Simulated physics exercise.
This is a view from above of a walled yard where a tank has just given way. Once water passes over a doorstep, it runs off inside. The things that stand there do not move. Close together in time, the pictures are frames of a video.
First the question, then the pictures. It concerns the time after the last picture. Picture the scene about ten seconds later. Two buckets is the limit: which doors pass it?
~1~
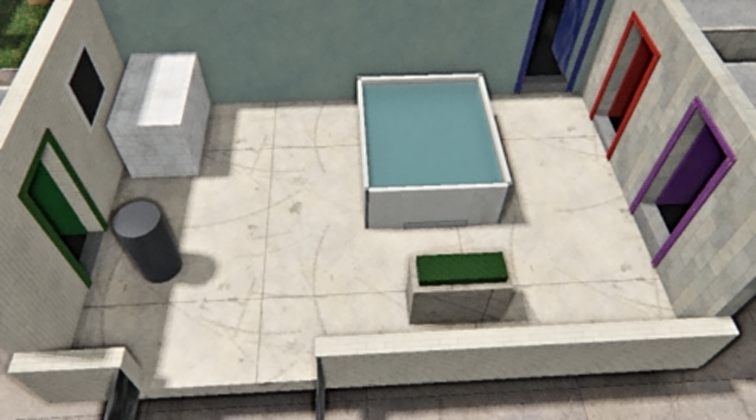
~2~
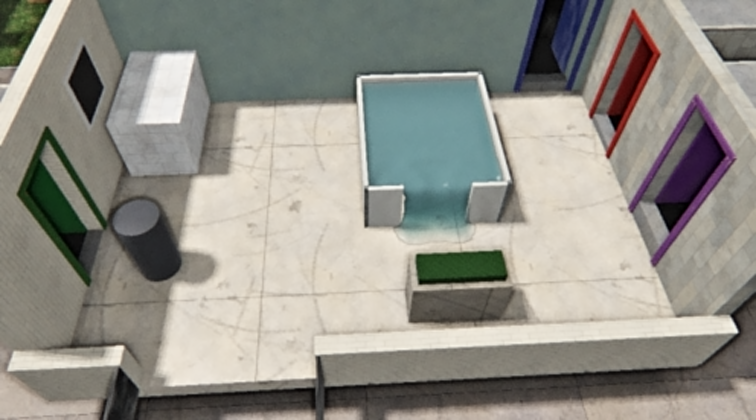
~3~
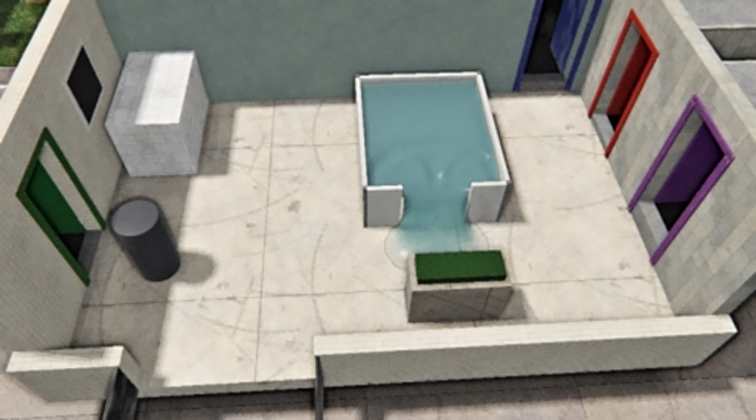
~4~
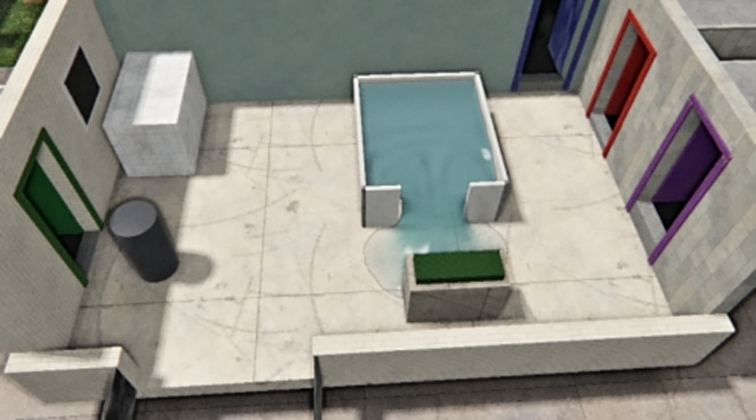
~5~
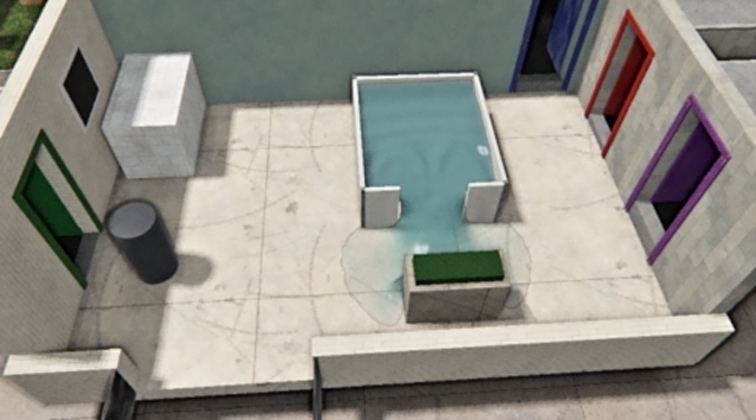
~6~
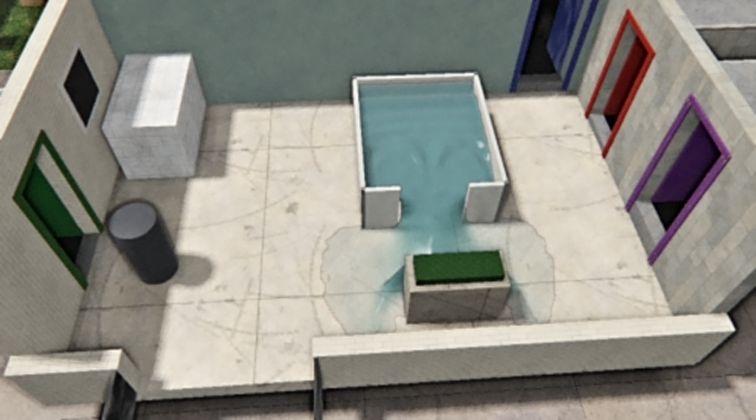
Outcome: The blue door does not exceed two buckets; the red door does not exceed two buckets; the green door exceeds two buckets; the purple door does not exceed two buckets.
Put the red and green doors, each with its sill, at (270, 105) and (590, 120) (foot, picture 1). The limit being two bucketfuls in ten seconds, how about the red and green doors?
Red door: Falls short; green door: Exceeds the limit.
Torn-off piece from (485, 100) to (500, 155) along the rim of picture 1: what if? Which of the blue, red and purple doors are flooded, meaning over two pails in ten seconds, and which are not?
Outcome - blue door: Past the mark, red door: Past the mark, purple door: Short of the mark.
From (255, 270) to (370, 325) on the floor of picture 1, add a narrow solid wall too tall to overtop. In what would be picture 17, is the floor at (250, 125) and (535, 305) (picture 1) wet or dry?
Taking the points in order, the first is high and dry and the second is inundated.
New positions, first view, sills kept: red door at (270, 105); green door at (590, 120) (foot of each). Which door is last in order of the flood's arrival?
The red one comes last.
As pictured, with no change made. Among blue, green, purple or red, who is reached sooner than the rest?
Looks like the purple one gets there first.
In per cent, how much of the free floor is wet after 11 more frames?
Estimated share: About 50 %.
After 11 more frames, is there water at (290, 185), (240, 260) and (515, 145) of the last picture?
Result, as listed: Not wetted / wetted / not wetted.
A moment on, water covers 25 % of the floor; the blue door not reached, the red door not reached, the green door not reached, the purple door not reached.
Next, water covers 50 % of the floor; the blue door not reached, the red door not reached, the green door not reached, the purple door wet at the sill, nothing in.
Then, water covers 70 % of the floor; the blue door wet at the sill, nothing in, the red door wet at the sill, nothing in, the green door wet at the sill, nothing in, the purple door wet at the sill, nothing in.
Later, water covers 85 % of the floor; the blue door wet at the sill, nothing in, the red door wet at the sill, nothing in, the green door under two buckets in, the purple door wet at the sill, nothing in.
In the end, water covers 100 % of the floor; the blue door wet at the sill, nothing in, the red door wet at the sill, nothing in, the green door far over two buckets in, the purple door wet at the sill, nothing in.
